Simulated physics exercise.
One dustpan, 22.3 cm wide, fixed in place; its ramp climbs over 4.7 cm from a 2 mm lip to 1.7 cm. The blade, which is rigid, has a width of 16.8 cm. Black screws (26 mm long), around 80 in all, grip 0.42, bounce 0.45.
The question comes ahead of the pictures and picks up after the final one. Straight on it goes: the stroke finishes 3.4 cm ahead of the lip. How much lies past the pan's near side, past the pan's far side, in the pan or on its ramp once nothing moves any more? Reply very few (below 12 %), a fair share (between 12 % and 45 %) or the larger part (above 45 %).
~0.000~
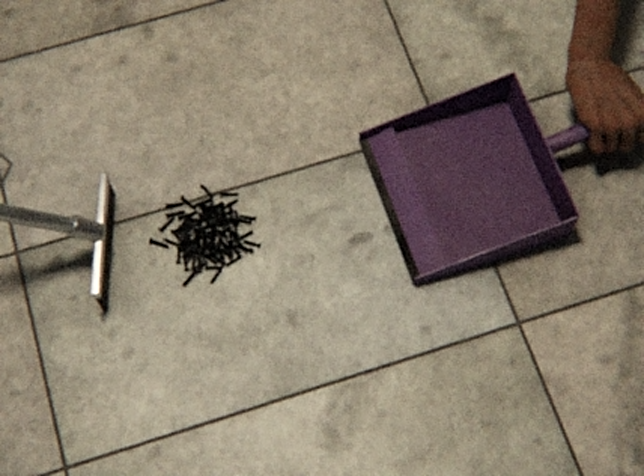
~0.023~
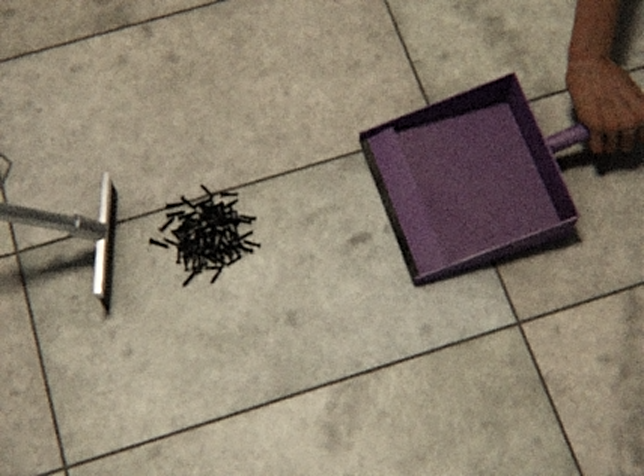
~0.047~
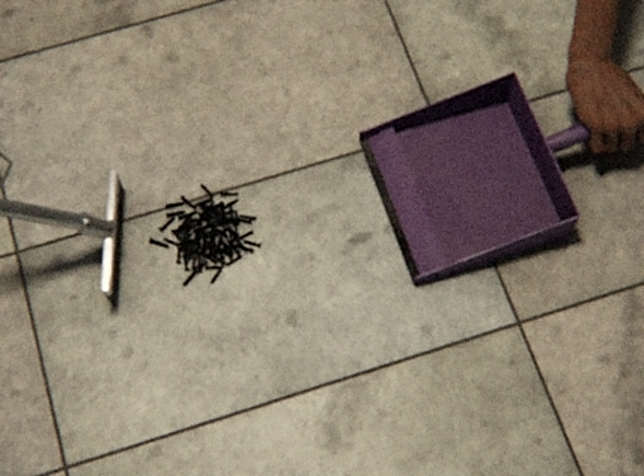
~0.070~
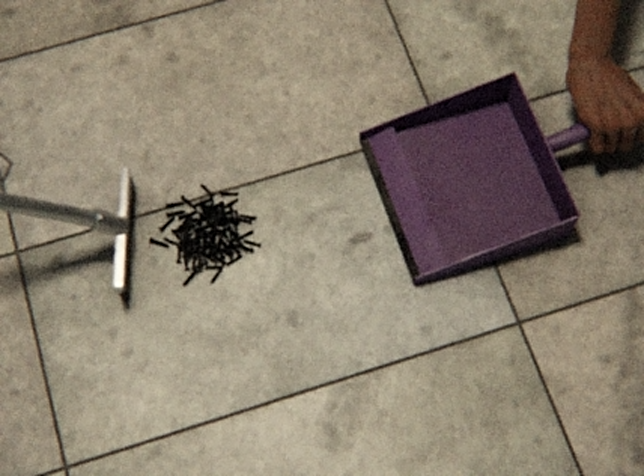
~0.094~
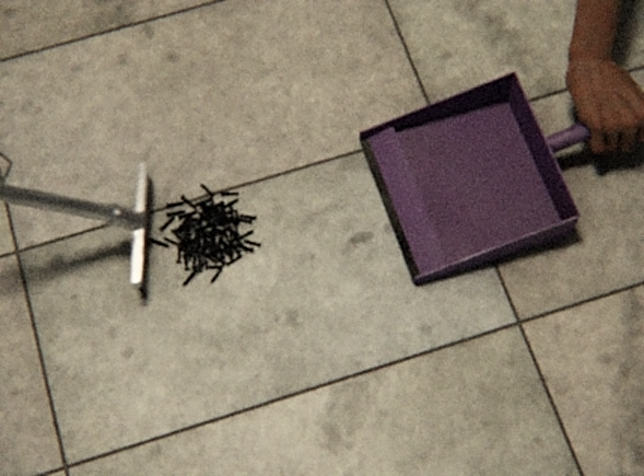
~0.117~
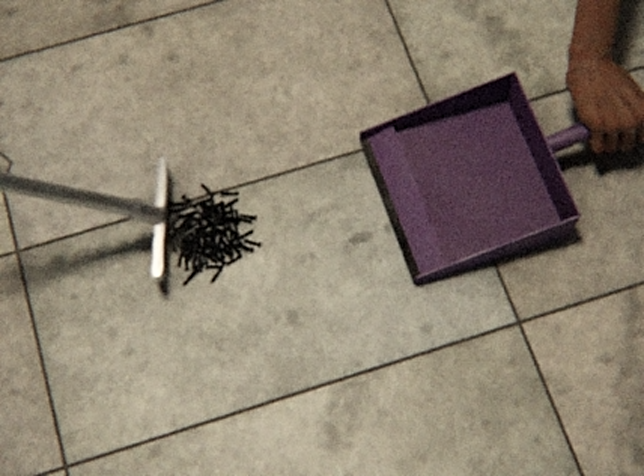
Near side - very few; far side - very few; pan - a fair share.
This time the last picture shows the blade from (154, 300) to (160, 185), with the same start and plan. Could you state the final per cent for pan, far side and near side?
Pan 20, far 10, near 20.
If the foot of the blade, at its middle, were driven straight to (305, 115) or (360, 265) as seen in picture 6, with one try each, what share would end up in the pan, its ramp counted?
The two tries give roughly 5 and 45 %.
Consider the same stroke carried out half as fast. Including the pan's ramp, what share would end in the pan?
I'd put it at close to 5 per cent.
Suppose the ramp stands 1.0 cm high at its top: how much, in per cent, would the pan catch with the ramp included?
Then around 45 percent, ramp counted.
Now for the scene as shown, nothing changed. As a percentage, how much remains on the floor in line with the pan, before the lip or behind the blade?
Some 55 per cent of them end up there.
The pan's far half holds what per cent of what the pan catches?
Some 60 per cent.
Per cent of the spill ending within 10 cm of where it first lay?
Roughly 0 in a hundred.
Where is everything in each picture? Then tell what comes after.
Blade from (97, 294) to (105, 179), moved 0.0 cm, 0 of the pieces shifted so far; middle of the pieces at (204, 234); pan at (475, 184), in the first frame.
Blade from (99, 293) to (107, 179), moved 0.3 cm, 0 of the pieces shifted so far; middle of the pieces at (204, 233), in the second frame.
Blade from (107, 291) to (115, 177), moved 1.3 cm, 0 of the pieces shifted so far; middle of the pieces at (204, 233), in the third frame.
Blade from (119, 288) to (127, 174), moved 2.9 cm, 0 of the pieces shifted so far; middle of the pieces at (204, 233), in the fourth frame.
Blade from (137, 283) to (144, 169), moved 5.2 cm, 0 of the pieces shifted so far; middle of the pieces at (204, 233), in the fifth frame.
Blade from (158, 277) to (164, 164), moved 7.9 cm, 6 of the pieces shifted so far; middle of the pieces at (204, 233); pan at (476, 183). The blade's pace is about 1.17 m/s, heading 2 degrees towards the viewer's side, in the sixth frame.
After 0.23 s, middle of the blade 16 cm from the lip; 0 % over the lip, far side 0 %, near side 0 %.
After 0.30 s, middle of the blade 8 cm from the lip; 0 % over the lip, far side 0 %, near side 0 %.
Then, at 0.51 s, middle of the blade 6 cm from the lip; 45 % over the lip, far side 0 %, near side 10 %.
In the end, at 1.4 s, near side 5 %, far side 5 %, pan 40 %, in front of the lip or behind the blade 55 %.
